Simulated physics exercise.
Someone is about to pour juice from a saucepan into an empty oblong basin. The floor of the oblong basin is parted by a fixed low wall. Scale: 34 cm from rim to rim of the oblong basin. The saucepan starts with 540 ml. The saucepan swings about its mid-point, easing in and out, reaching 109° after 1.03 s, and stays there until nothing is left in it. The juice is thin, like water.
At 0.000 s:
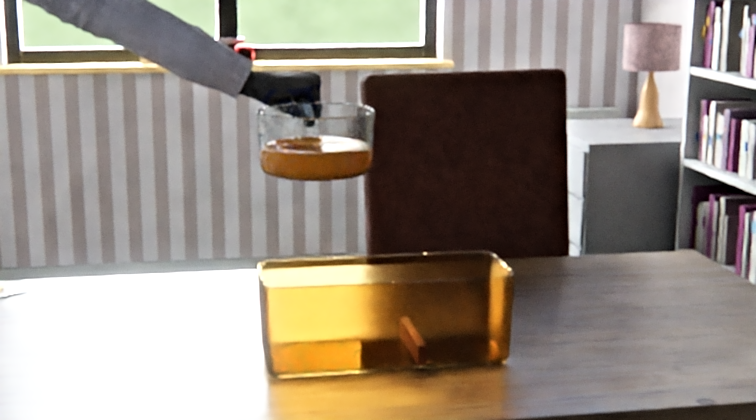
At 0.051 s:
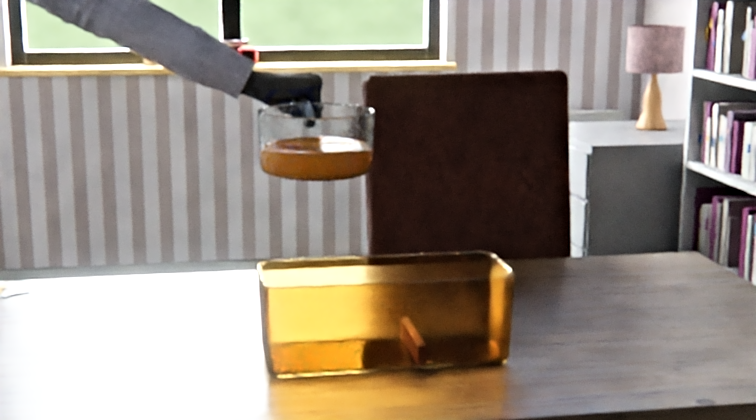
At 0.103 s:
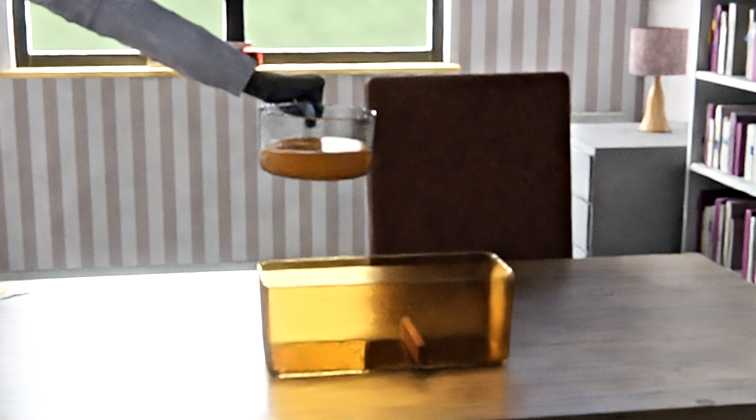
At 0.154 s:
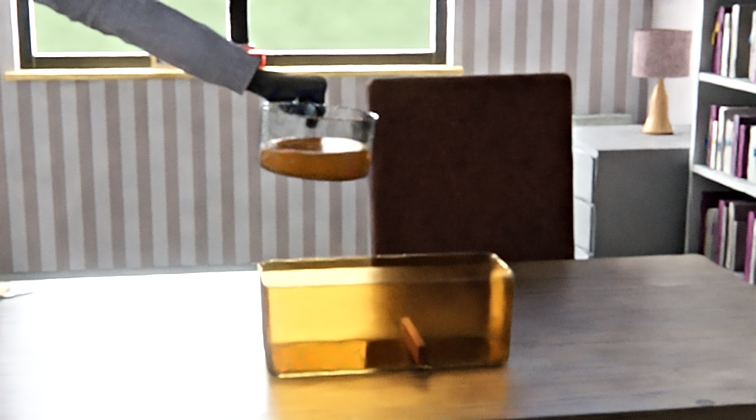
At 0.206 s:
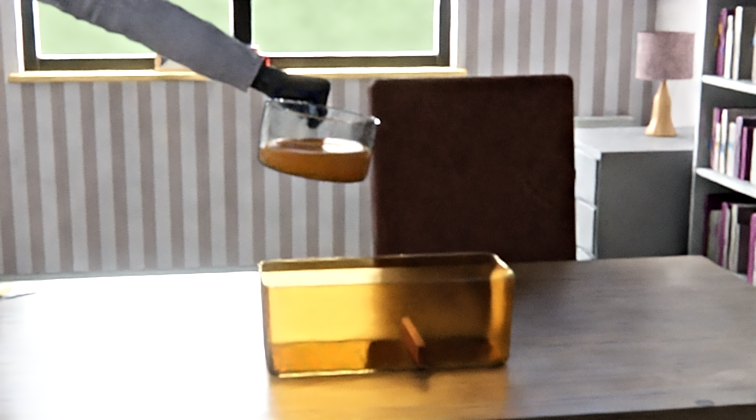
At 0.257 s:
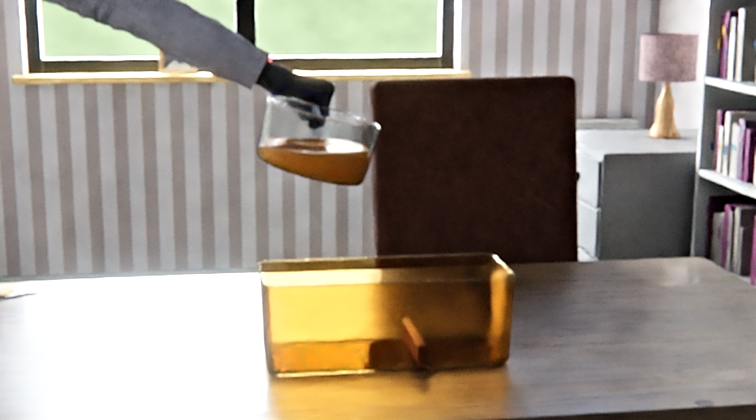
In a room with striped wallpaper, a dark-gloved hand held a glass pan of amber liquid above an oblong amber basin on a table, then slowly tilted it slightly down to the right.
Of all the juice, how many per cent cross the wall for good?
About 36 per cent.
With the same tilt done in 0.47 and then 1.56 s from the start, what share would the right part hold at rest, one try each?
In turn about 20 and 45 per cent.
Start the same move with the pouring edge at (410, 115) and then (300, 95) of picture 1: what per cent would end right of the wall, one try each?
First 80, then 20 per cent.
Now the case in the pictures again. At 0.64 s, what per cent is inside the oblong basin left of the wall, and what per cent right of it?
Some 2 per cent left and 0 right.
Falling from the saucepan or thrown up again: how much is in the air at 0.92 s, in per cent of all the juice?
About 20 per cent.
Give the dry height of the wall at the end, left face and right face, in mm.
Left about 16 mm, right about 16 mm.
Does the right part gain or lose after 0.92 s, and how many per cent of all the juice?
It goes up by about 1.
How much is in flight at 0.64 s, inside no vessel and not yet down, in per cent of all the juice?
About 34 per cent.
By 0.64 s the tilt is 75° and 65 per cent is still to pour, 2 is left of the wall and 0 right of it.
By 0.92 s the tilt is 106° and 14 per cent is still to pour, 31 is left of the wall and 35 right of it.
By 1.21 s the tilt is 109° and 0 per cent is still to pour, 62 is left of the wall and 35 right of it.
By 1.53 s the tilt is 109° and 0 per cent is still to pour, 63 is left of the wall and 36 right of it.
At rest 63 per cent lies left of the wall, 36 right of it and 1 outside.
